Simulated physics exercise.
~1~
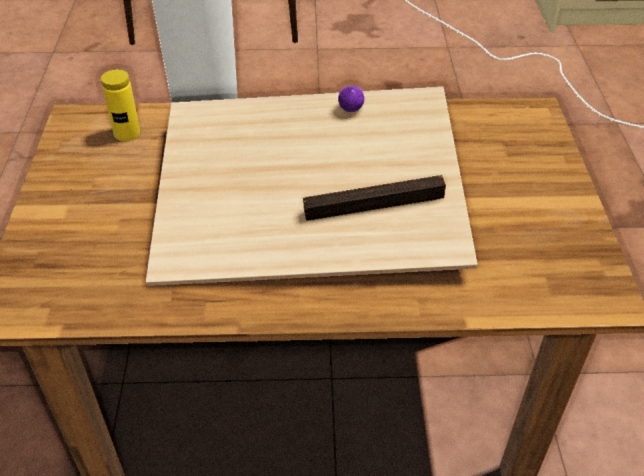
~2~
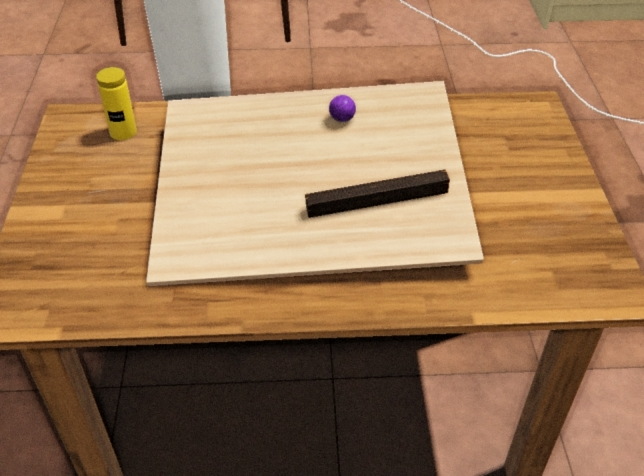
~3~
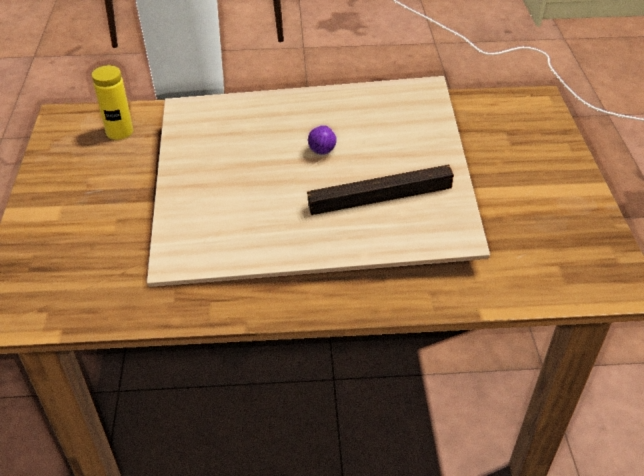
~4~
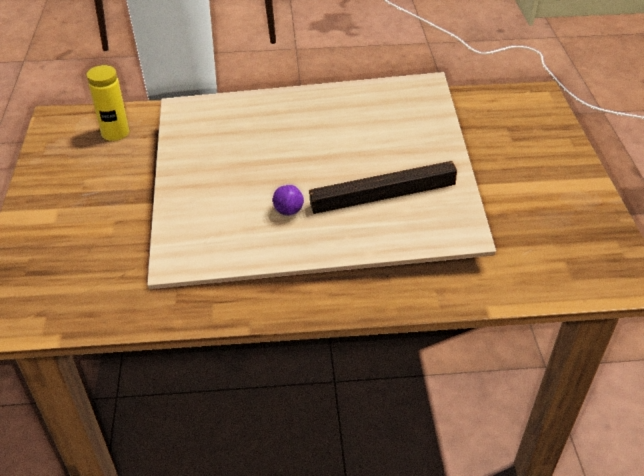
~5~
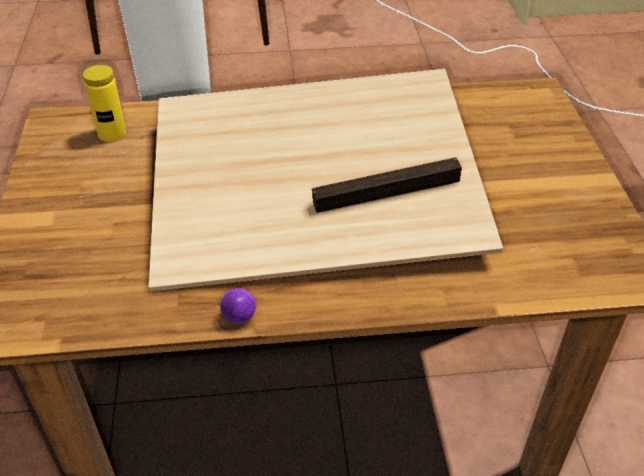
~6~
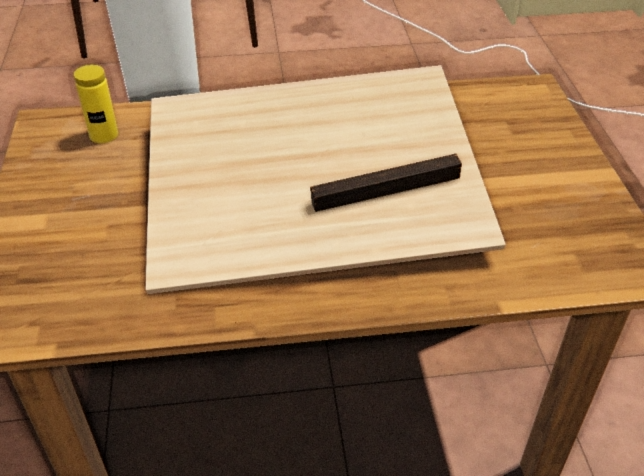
Purple ball rolling down a pale board past a black bar, crossing the wooden table's near edge and disappearing from view.
